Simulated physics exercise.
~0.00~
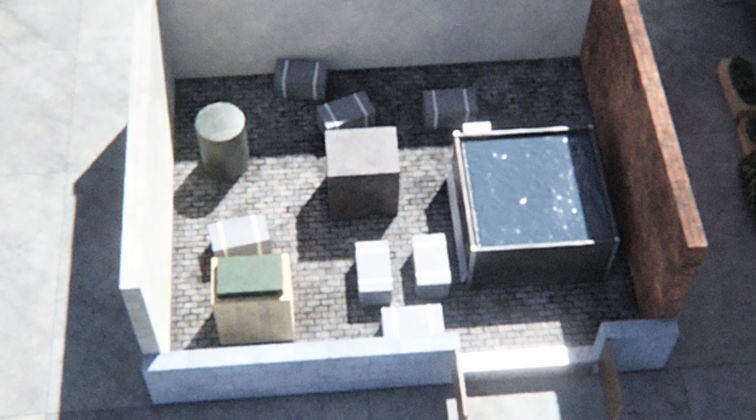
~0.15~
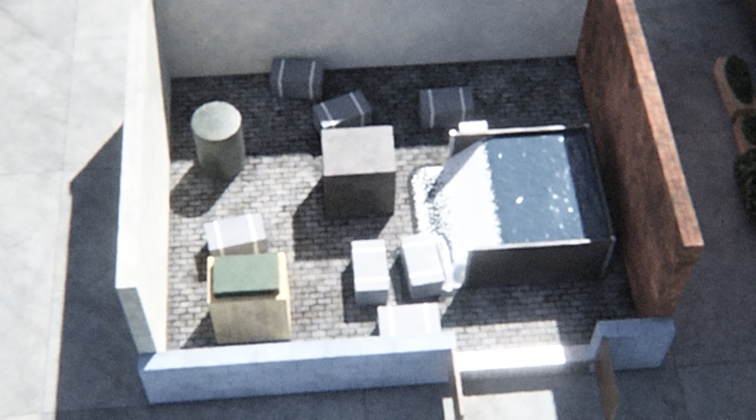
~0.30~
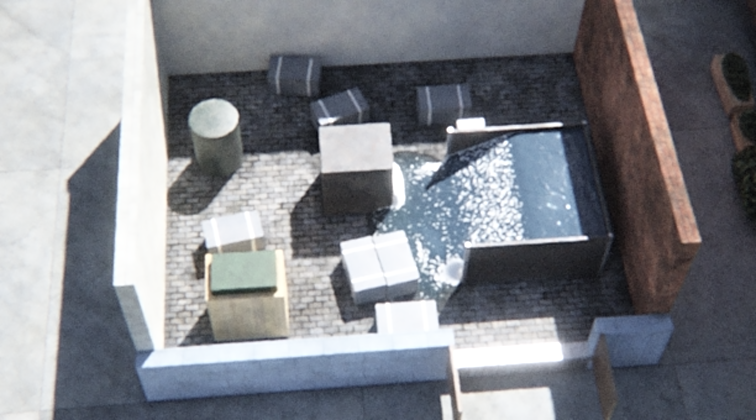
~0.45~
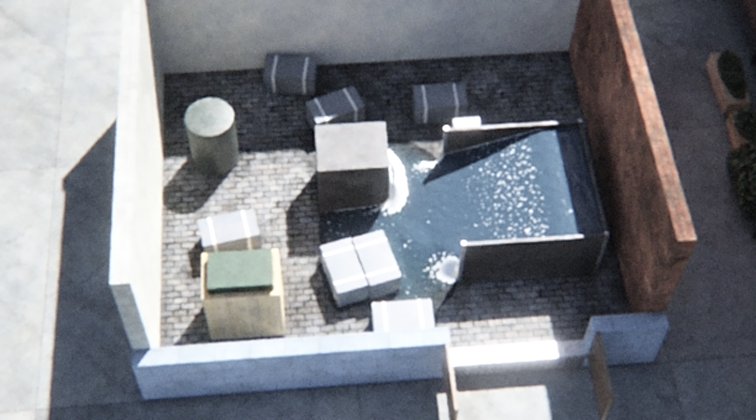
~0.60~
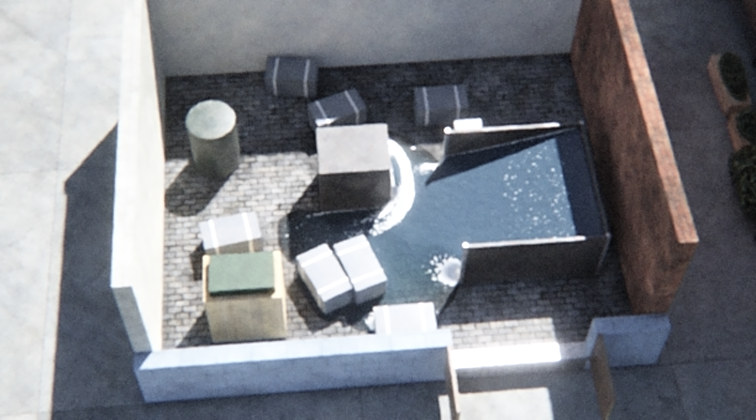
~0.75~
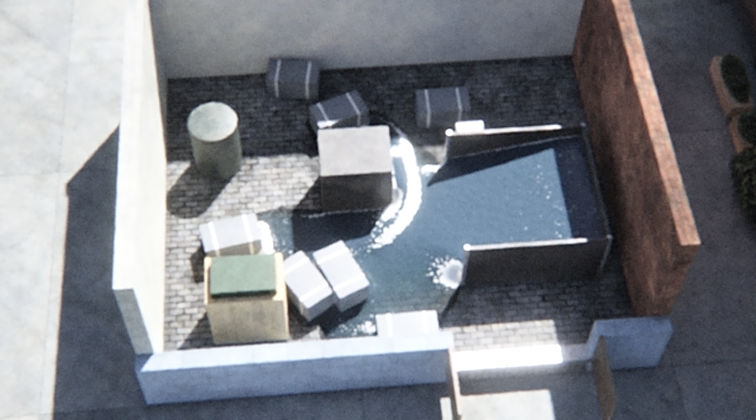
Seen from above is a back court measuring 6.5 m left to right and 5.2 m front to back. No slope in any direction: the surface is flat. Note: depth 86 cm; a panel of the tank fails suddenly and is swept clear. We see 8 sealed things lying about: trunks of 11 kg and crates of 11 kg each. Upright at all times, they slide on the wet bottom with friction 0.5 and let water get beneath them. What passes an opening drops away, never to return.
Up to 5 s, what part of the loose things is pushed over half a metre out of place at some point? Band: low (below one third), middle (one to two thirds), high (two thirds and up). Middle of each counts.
High.
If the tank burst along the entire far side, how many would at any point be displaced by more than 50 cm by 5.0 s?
You'd get 5 in that case.
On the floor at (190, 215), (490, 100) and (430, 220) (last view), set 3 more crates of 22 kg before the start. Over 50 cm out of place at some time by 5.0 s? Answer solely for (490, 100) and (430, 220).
In the order asked they come out inside the limit, beyond the limit.
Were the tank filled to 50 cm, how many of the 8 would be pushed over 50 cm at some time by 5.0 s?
Count: 7.
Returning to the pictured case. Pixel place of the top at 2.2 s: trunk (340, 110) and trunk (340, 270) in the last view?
Estimated pixels: (288, 77) and (343, 306).
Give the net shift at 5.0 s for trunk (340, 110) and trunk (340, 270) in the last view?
Respectively, 40 centimetres and 200 centimetres.
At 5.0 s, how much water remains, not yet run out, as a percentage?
Roughly 98 percent.
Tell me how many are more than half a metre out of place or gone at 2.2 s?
The number comes to 6.
After 1.1 s 3 of 8 are over 50 cm from their spots; 2 afloat.
After 2.2 s 6 of 8 are over 50 cm from their spots; 3 afloat.
After 3.5 s 7 of 8 are over 50 cm from their spots; 5 afloat.
After 5.0 s 6 of 8 are over 50 cm from their spots, and 7 have been at some point; 6 afloat.
